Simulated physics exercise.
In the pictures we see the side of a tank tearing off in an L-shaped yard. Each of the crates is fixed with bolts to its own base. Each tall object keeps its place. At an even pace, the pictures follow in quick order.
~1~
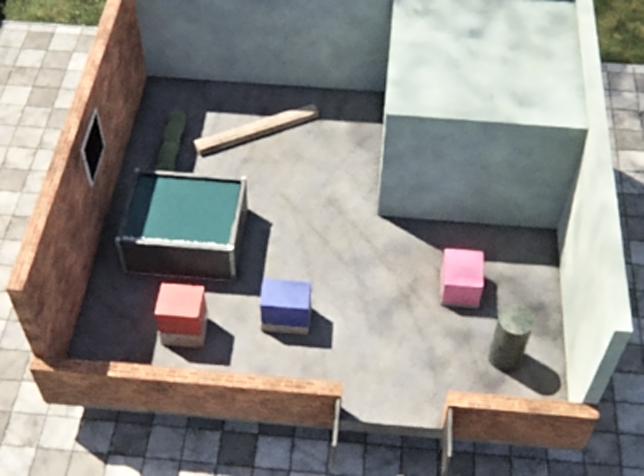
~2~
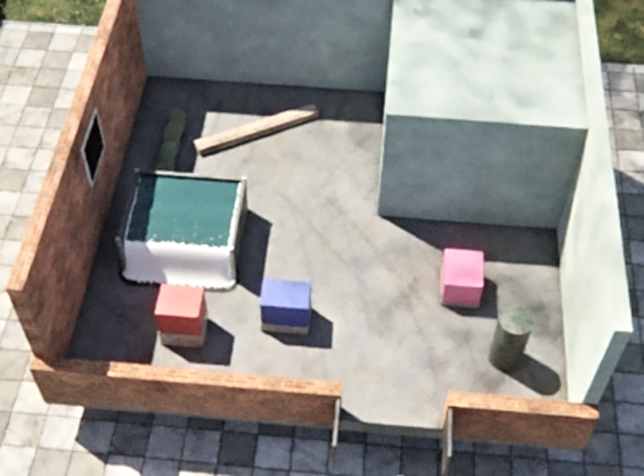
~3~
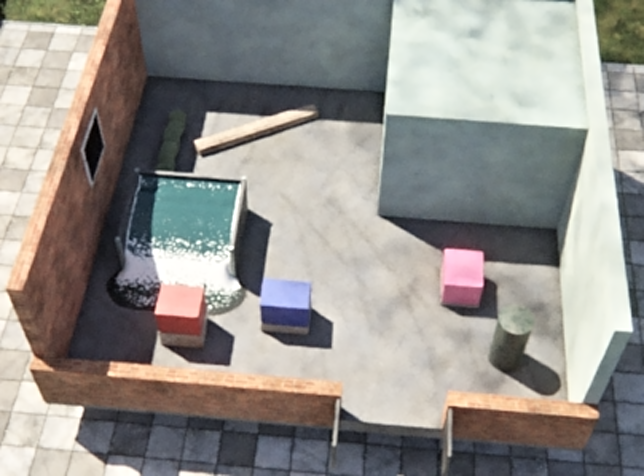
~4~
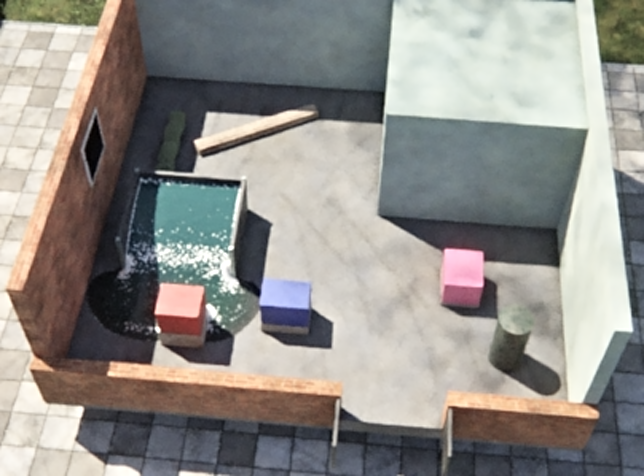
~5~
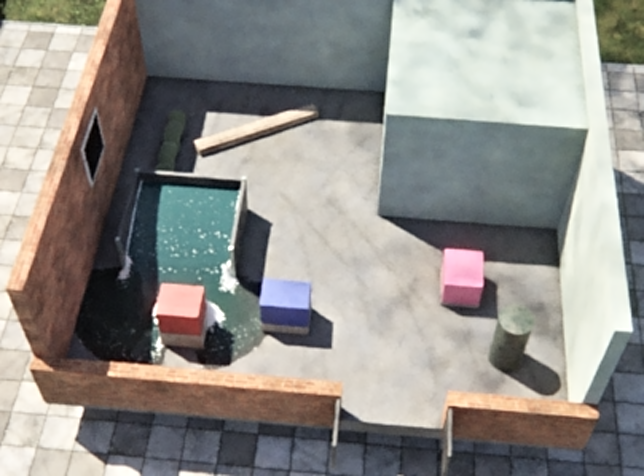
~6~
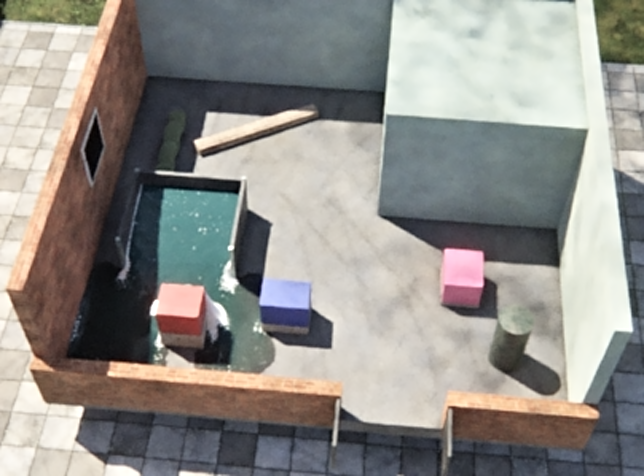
The clip shows a walled yard with coloured blocks and a tank of dark green water, whose near side gives way; water pours out, foaming white, and spreads around the red block and along the brick wall.
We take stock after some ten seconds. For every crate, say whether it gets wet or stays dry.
Outcome: I expect the pink crate to be touched by the water; I expect the red crate to be touched by the water; I expect the blue crate to be touched by the water.
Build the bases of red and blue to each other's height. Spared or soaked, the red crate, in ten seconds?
Well, the red one is inundated then.
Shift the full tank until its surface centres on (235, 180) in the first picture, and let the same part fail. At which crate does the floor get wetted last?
Answer: The pink crate.
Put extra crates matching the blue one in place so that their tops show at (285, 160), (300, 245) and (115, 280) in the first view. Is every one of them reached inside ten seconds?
In order, the crates: One stays clear, two stays clear, three gets flooded.
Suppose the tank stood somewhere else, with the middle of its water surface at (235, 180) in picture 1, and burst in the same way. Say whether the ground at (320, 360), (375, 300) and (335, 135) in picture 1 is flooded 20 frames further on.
The first spot is inundated, the second inundated, and the third not reached.
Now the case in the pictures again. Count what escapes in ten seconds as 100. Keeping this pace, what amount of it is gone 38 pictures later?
It would be around 55 %.
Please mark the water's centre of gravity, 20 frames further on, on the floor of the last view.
I'd mark it close to (221, 317).
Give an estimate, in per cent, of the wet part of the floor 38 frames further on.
It comes out near 70 percent.
A moment on, water covers 20 % of the floor; the pink crate not reached, the red crate water round its plinth, the blue crate water round its plinth.
Next, water covers 30 % of the floor; the pink crate not reached, the red crate water round its plinth, the blue crate water round its plinth.
Then, water covers 50 % of the floor; the pink crate water round its plinth, the red crate water round its plinth, the blue crate water round its plinth.
Later, water covers 70 % of the floor; the pink crate water round its plinth, the red crate water round its plinth, the blue crate water round its plinth.
In the end, water covers 85 % of the floor; the pink crate was topped, the red crate was topped, the blue crate was topped.
